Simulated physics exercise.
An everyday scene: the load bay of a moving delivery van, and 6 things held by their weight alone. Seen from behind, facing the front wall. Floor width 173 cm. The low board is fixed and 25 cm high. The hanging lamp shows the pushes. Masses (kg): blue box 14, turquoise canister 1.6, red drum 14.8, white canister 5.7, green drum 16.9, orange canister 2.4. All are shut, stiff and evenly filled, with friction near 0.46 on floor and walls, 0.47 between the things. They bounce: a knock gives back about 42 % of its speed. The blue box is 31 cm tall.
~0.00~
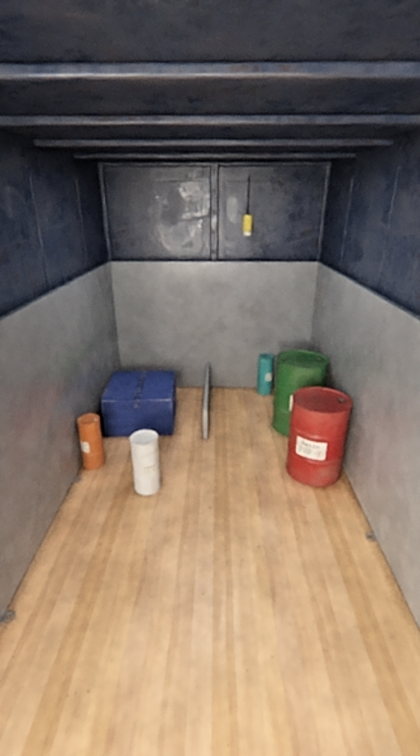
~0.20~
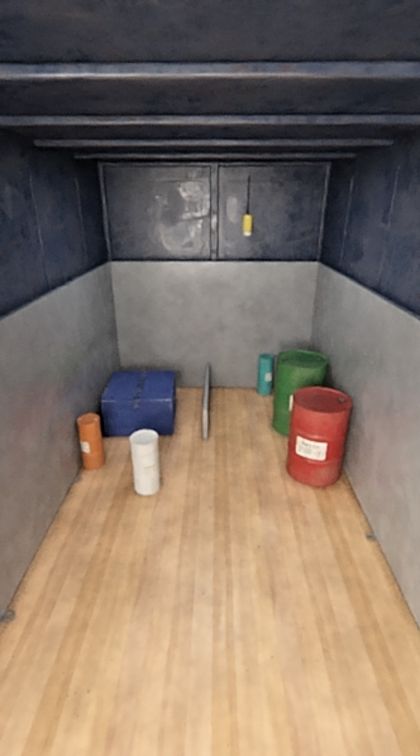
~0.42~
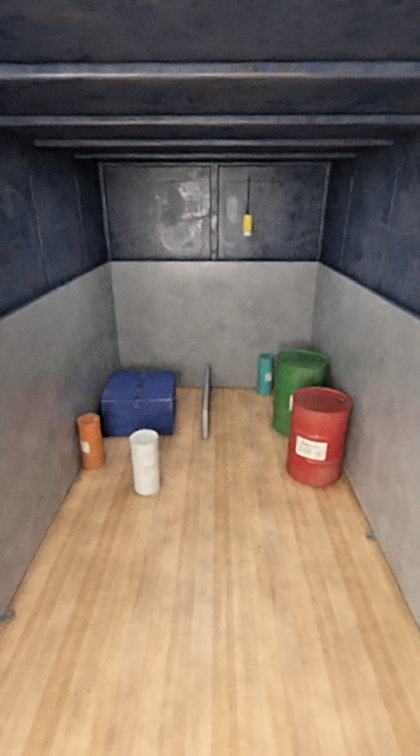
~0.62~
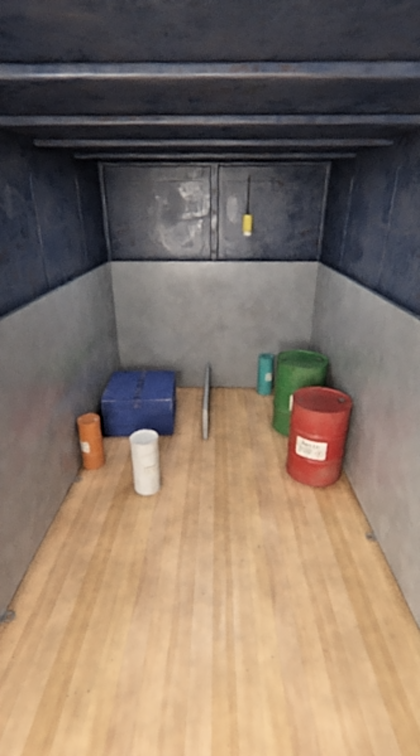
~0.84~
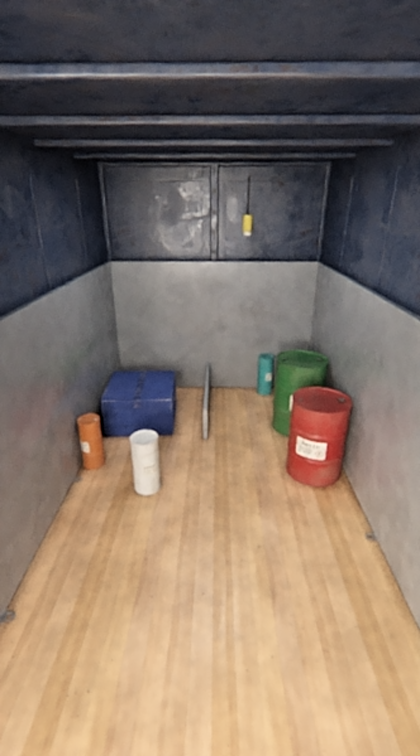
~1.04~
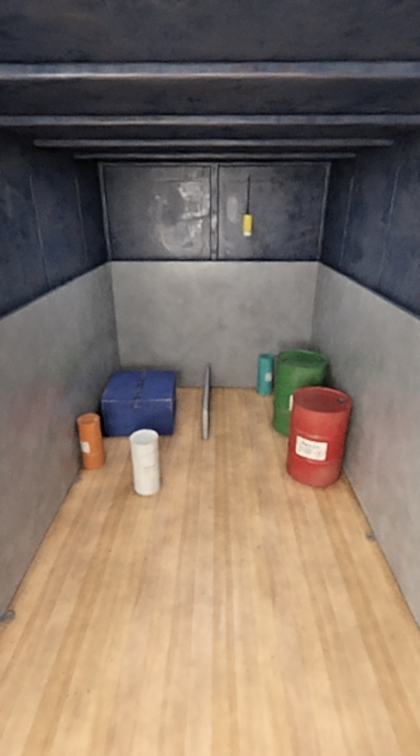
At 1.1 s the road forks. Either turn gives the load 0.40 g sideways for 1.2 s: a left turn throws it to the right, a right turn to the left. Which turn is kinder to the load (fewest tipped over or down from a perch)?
Fewer things are lost with the right turn.
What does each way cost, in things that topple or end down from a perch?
Turning left 2, turning right 1.
Turning left. Around 1.94 s, load feels 0.40 g right; turquoise canister at 31° to upright near (277, 373); orange canister at 10° to upright.
Around 2.14 s, load feels 0.26 g right; turquoise canister at 73° to upright near (286, 380); orange canister at 34° to upright.
Around 2.34 s, smooth; turquoise canister on its side near (286, 385); orange canister on its side.
Finally (3.0 s), on their side or leaning hard in the back, turquoise canister and orange canister; the other 4 still in place (within 15 cm). Final places as that camera would see them, blue box near (143, 402), turquoise canister near (286, 385).
Turning right instead, turquoise canister tipped over or down from a perch, 1 of 6 in all.
